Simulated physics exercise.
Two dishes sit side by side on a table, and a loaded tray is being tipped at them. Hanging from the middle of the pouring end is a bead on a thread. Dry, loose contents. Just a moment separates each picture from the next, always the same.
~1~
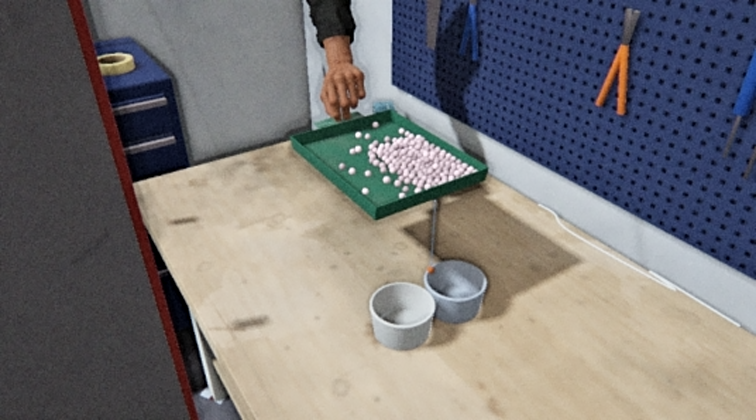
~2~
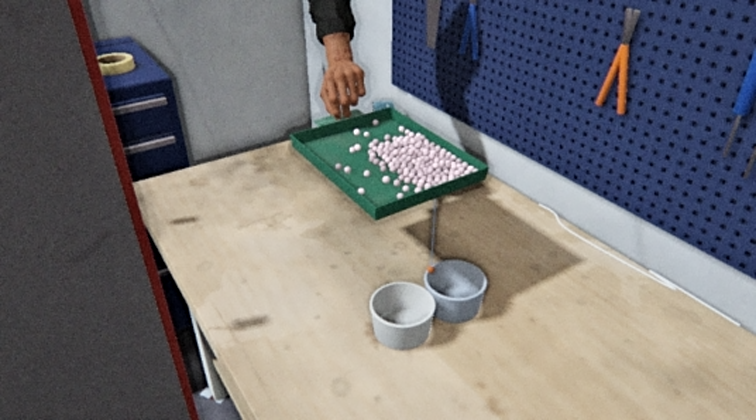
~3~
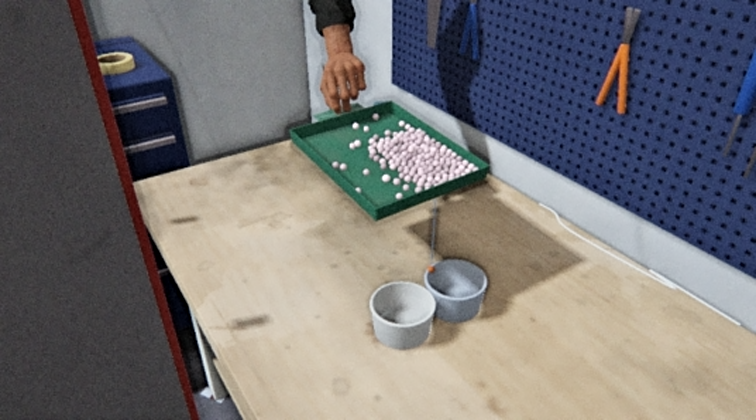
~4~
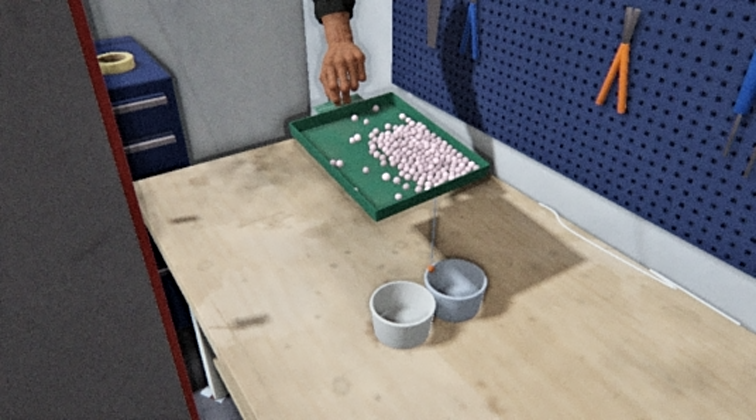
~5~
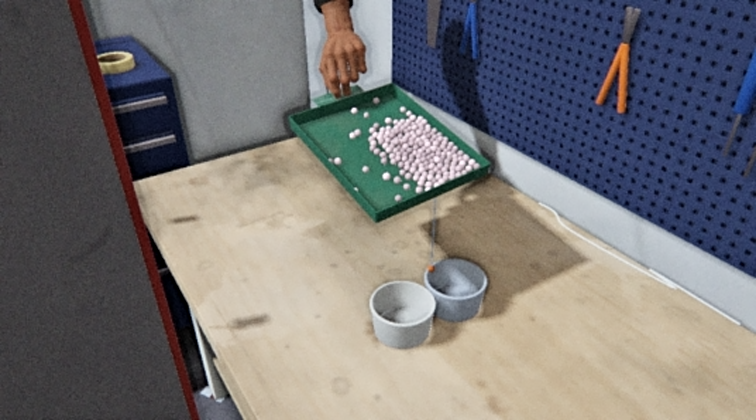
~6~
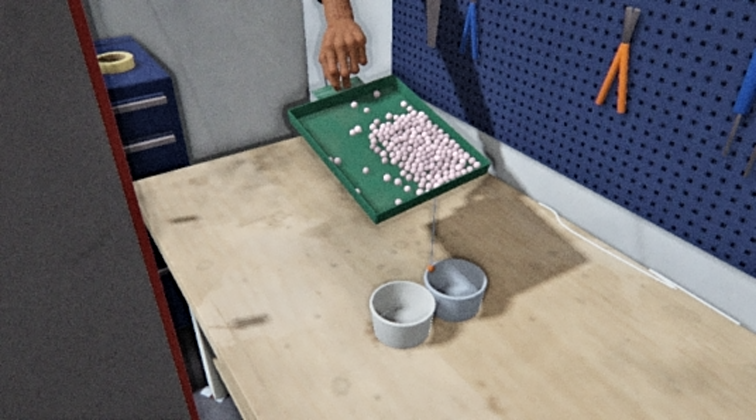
In the video, a hand at the far end of a green tray of small pale pink balls gradually raises that end above a wooden table, while two small grey dishes stay still and a few balls shift slightly.
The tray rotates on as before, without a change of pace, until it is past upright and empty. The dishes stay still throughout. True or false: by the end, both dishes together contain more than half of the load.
True.
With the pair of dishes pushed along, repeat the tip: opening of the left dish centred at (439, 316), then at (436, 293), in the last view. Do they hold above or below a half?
Short of half and then Short of half.
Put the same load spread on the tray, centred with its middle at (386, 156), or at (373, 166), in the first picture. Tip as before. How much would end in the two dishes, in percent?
It's 60 percent the first time and 60 percent the second.
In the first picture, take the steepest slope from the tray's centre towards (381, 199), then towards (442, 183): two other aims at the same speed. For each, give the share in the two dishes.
Well, 60 percent for one and then 20 percent for the other.
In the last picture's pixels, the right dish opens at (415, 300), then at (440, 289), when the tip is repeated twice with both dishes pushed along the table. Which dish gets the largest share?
The first time it's the right member, the second time the left member.
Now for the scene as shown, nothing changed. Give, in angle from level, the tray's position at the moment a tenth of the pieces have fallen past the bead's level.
Angle: Close to 85°.
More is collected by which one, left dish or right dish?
Looking at the end state, it is the left-side one.
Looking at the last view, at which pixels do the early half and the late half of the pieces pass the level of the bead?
Early half (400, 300), late half (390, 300).
Shortly afterwards, tray tipped steeply; all but a few on the tray; only a few in the air.
Next, tray tipped right over; near half on the tray; near a quarter in the left dish; only a few in the right dish; a little outside both; near a quarter in the air.
Some moments later, tray tipped past a quarter turn; the bulk in the left dish; only a few in the right dish; near a quarter outside both.
In the end, tray tipped past a quarter turn; the bulk in the left dish; only a few in the right dish; near a quarter outside both.
